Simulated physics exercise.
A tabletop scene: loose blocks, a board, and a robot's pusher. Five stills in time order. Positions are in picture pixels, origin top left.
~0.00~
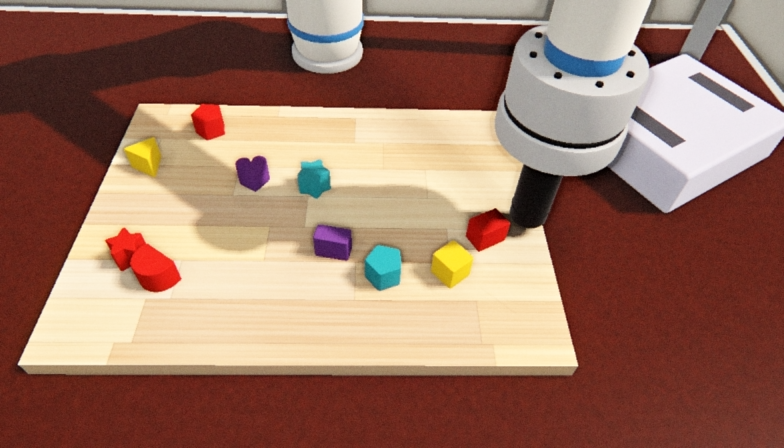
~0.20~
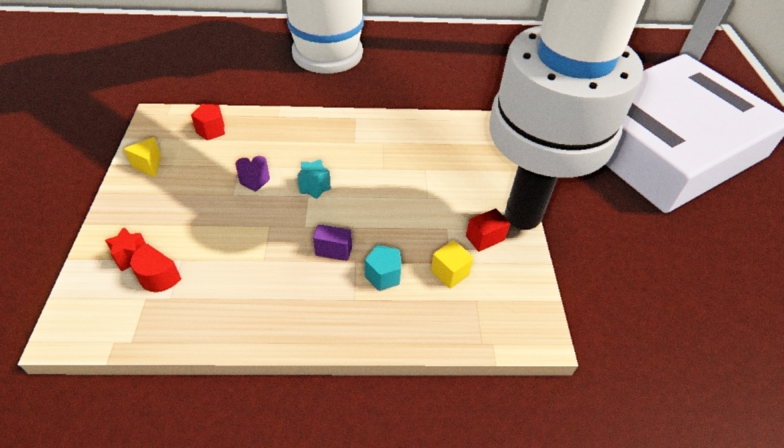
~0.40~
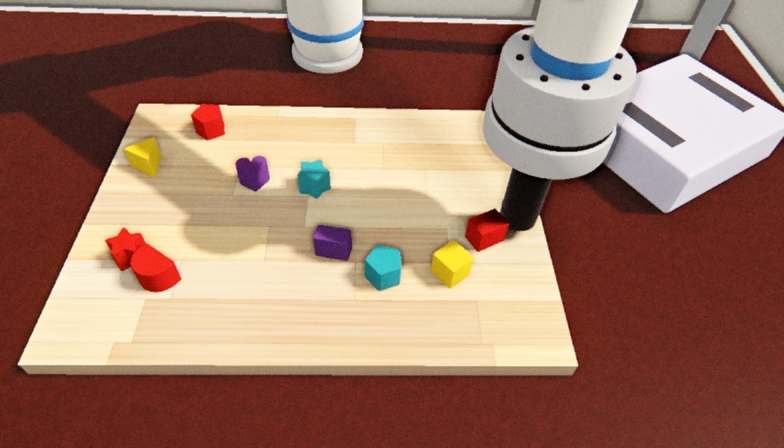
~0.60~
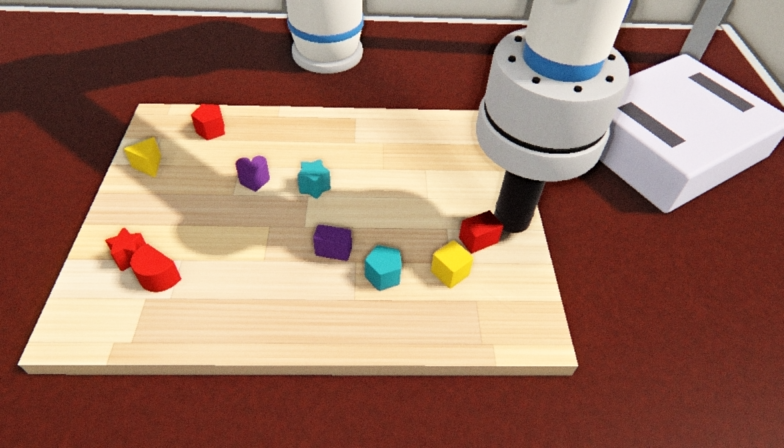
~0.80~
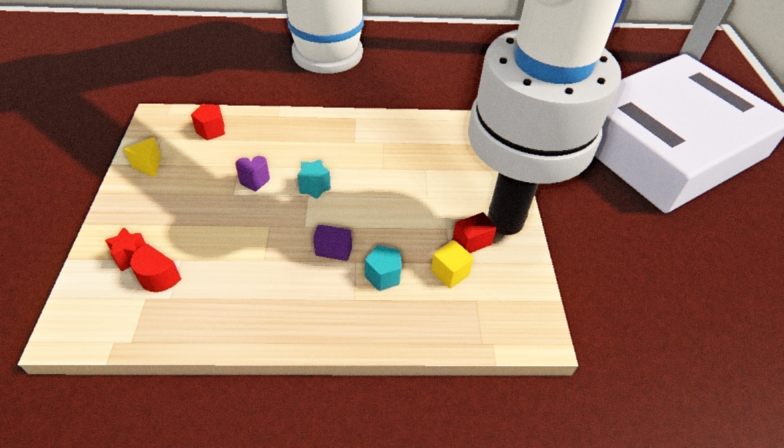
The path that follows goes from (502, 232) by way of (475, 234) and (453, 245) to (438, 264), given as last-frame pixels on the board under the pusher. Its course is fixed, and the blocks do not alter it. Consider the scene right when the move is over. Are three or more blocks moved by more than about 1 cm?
In short: Yes.
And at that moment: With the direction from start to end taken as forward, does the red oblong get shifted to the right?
I expect so.
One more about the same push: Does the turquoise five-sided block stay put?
Answer: No.
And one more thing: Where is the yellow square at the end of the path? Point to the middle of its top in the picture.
Around (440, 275).
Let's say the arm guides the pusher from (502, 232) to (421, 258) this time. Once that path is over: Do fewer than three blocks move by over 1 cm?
My answer is no.
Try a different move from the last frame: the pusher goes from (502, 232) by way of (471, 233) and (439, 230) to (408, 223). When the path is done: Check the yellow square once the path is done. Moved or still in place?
Moved away.
The first path, step by step. Halfway along, pusher (465, 228); yellow square (446, 260), turned 40° anticlockwise; red oblong (435, 233).
At the end, pusher (440, 254); turquoise five-sided block (371, 262), turned 25° anticlockwise; yellow square (440, 275), turned 55° anticlockwise; red oblong (402, 246), turned 35° clockwise.
